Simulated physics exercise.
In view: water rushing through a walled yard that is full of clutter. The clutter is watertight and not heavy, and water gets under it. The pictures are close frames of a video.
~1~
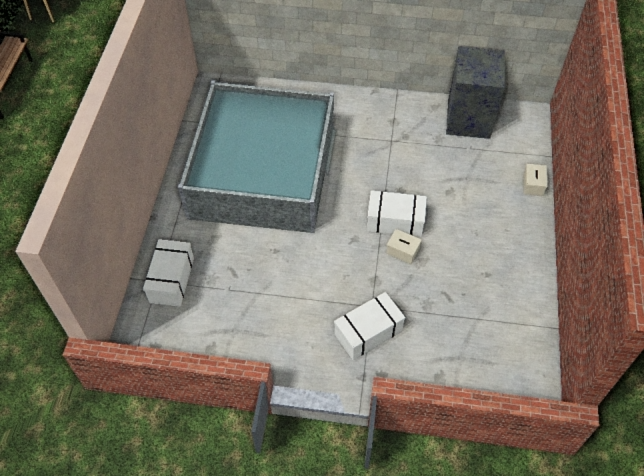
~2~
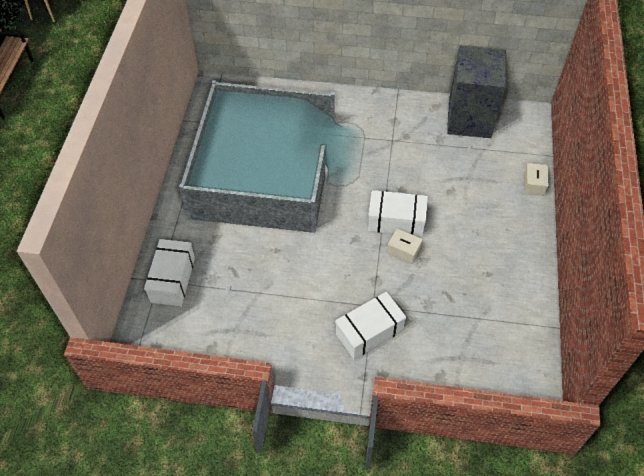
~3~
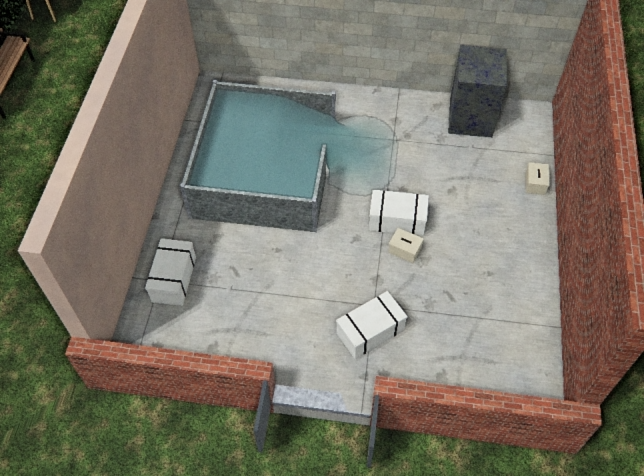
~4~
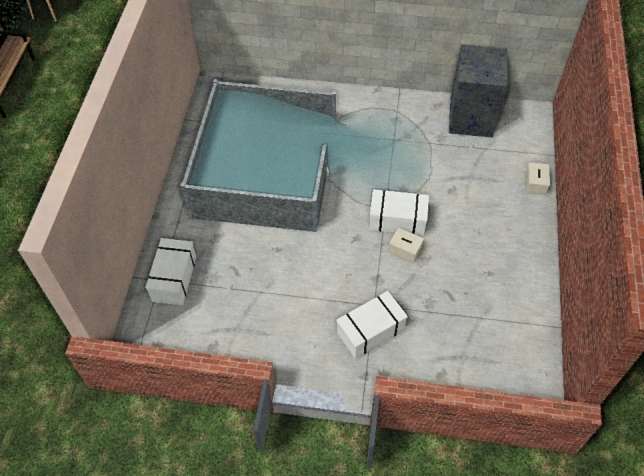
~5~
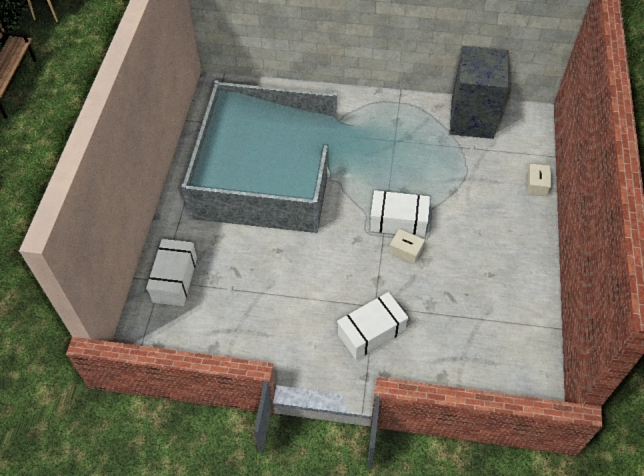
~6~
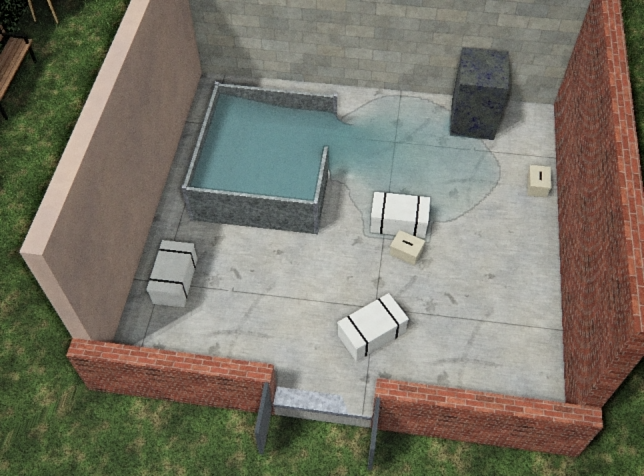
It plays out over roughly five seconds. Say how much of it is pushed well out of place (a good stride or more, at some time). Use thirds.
It is under a third.
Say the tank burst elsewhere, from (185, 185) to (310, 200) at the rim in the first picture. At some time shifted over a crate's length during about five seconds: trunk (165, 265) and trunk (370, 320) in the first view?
As listed: Moved that far, swept aside.
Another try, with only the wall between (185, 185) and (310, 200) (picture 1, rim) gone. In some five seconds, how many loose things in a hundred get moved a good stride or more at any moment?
Near 40 in a hundred.
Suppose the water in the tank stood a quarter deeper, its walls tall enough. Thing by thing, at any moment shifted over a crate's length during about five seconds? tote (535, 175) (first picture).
Answer: Yes.
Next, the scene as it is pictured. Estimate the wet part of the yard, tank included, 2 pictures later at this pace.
Near 35 in a hundred.
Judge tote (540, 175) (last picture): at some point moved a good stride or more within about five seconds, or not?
My call: Yes.
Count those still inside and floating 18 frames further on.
The number is 1.
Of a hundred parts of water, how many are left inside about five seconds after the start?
Near 100 in a hundred.
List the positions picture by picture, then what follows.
The first frame shows a tote at (537, 175) rests on the ground; a tote at (405, 242) rests on the ground; 0 of 5 have shifted.
The second frame shows a tote at (538, 174), on the bottom; a tote at (405, 242), on the bottom; 0 of 5 have shifted.
The third frame shows a tote at (539, 174), on the bottom; a tote at (407, 241) rests on the ground; 0 of 5 have shifted.
The fourth frame shows a tote at (540, 174), on the bottom; a tote at (407, 241), on the bottom; 0 of 5 have shifted.
The fifth frame shows a tote at (540, 175) rests on the ground; a tote at (408, 242) rests on the ground; 0 of 5 have shifted.
The sixth frame shows a tote at (541, 176), on the bottom; a tote at (408, 243) rests on the ground; 0 of 5 have shifted.
A moment on, 0 of 5 are well off their spots; 0 afloat.
Next, 0 of 5 are well off their spots; 1 afloat.
Later, 1 of 5 are well off their spots; 1 afloat.
In the end, 1 of 5 are well off their spots, and 1 have been at some point; 1 afloat.
